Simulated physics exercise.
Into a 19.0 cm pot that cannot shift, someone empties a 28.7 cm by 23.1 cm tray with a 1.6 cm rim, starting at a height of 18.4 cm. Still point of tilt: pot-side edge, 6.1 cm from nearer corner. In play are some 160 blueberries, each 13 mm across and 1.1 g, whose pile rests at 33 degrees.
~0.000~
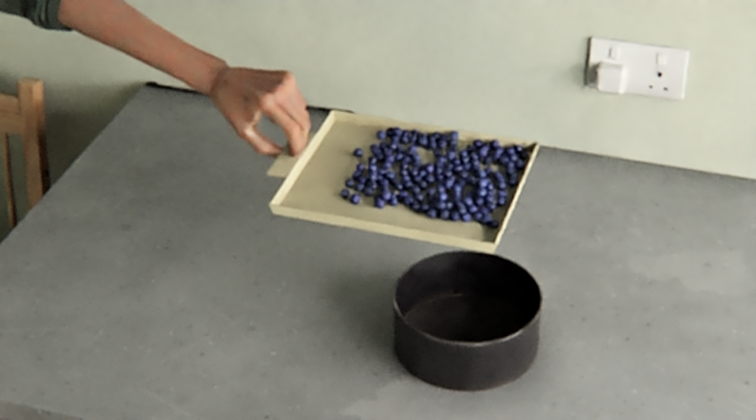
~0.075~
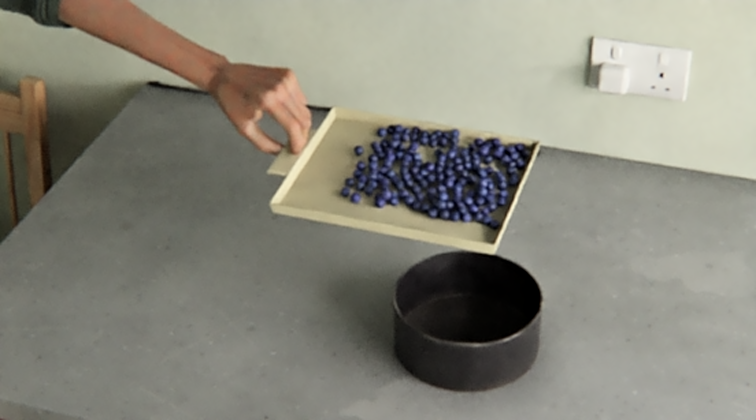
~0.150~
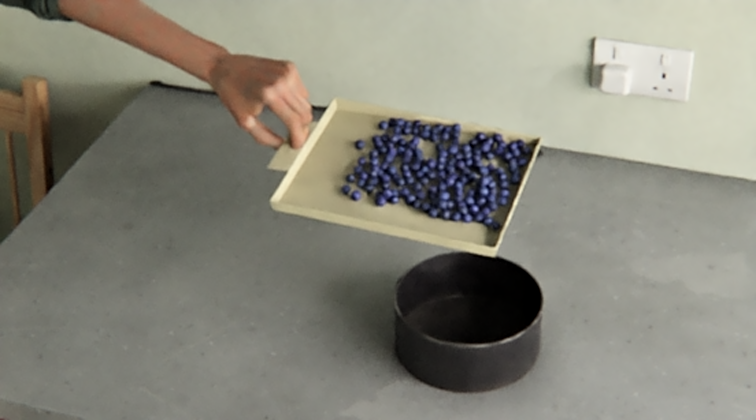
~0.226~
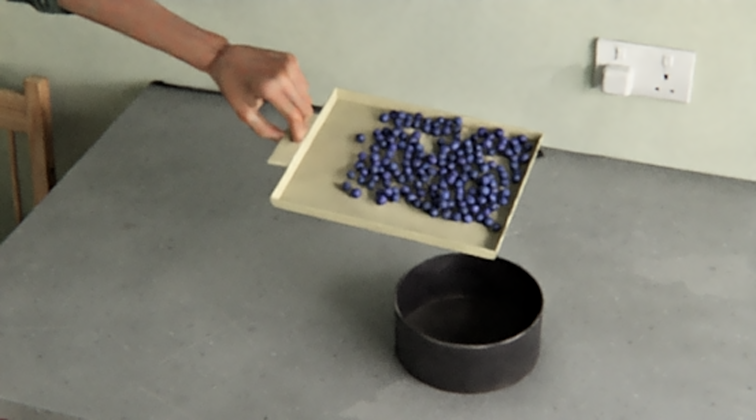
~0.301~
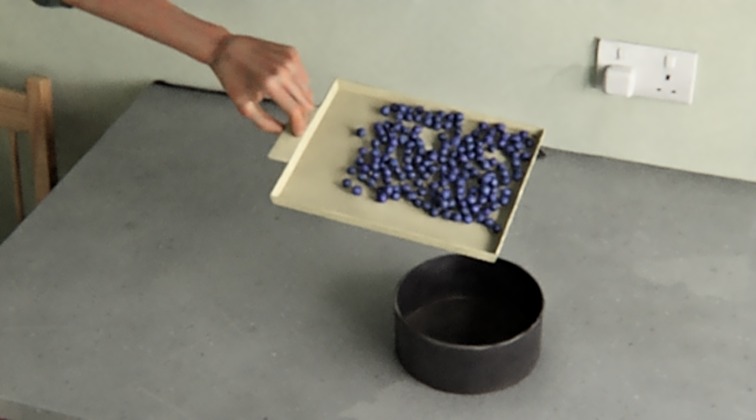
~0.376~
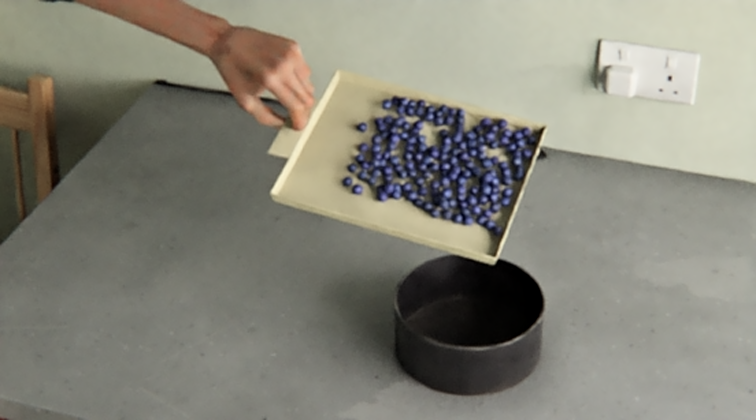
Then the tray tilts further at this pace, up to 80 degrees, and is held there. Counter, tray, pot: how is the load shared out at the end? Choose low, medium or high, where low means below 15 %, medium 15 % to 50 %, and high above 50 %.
Shares - counter: Low, tray: High, pot: Low.
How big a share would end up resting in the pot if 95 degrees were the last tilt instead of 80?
The pot would get around 80 per cent.
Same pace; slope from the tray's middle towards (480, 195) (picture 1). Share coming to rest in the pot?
The share comes to about 0 in a hundred.
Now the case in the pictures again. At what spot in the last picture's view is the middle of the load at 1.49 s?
By then the middle of the load sits around (459, 196).
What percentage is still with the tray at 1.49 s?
Estimate: Near 95 in a hundred.
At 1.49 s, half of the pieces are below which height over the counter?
About 24 centimetres.
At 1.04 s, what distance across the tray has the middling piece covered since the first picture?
Displacement on the tray: Roughly 6 cm.
After 1.04 s, tilt 45 degrees; the tray holds 100 %, the pot 0 %.
After 1.49 s, tilt 66 degrees; the tray holds 95 %, the pot 0 %.
After 2.01 s, tilt 80 degrees; the tray holds 95 %, the pot 0 %.
In the end, at 2.3 s, counter 0 %, tray 95 %, pot 0 %.
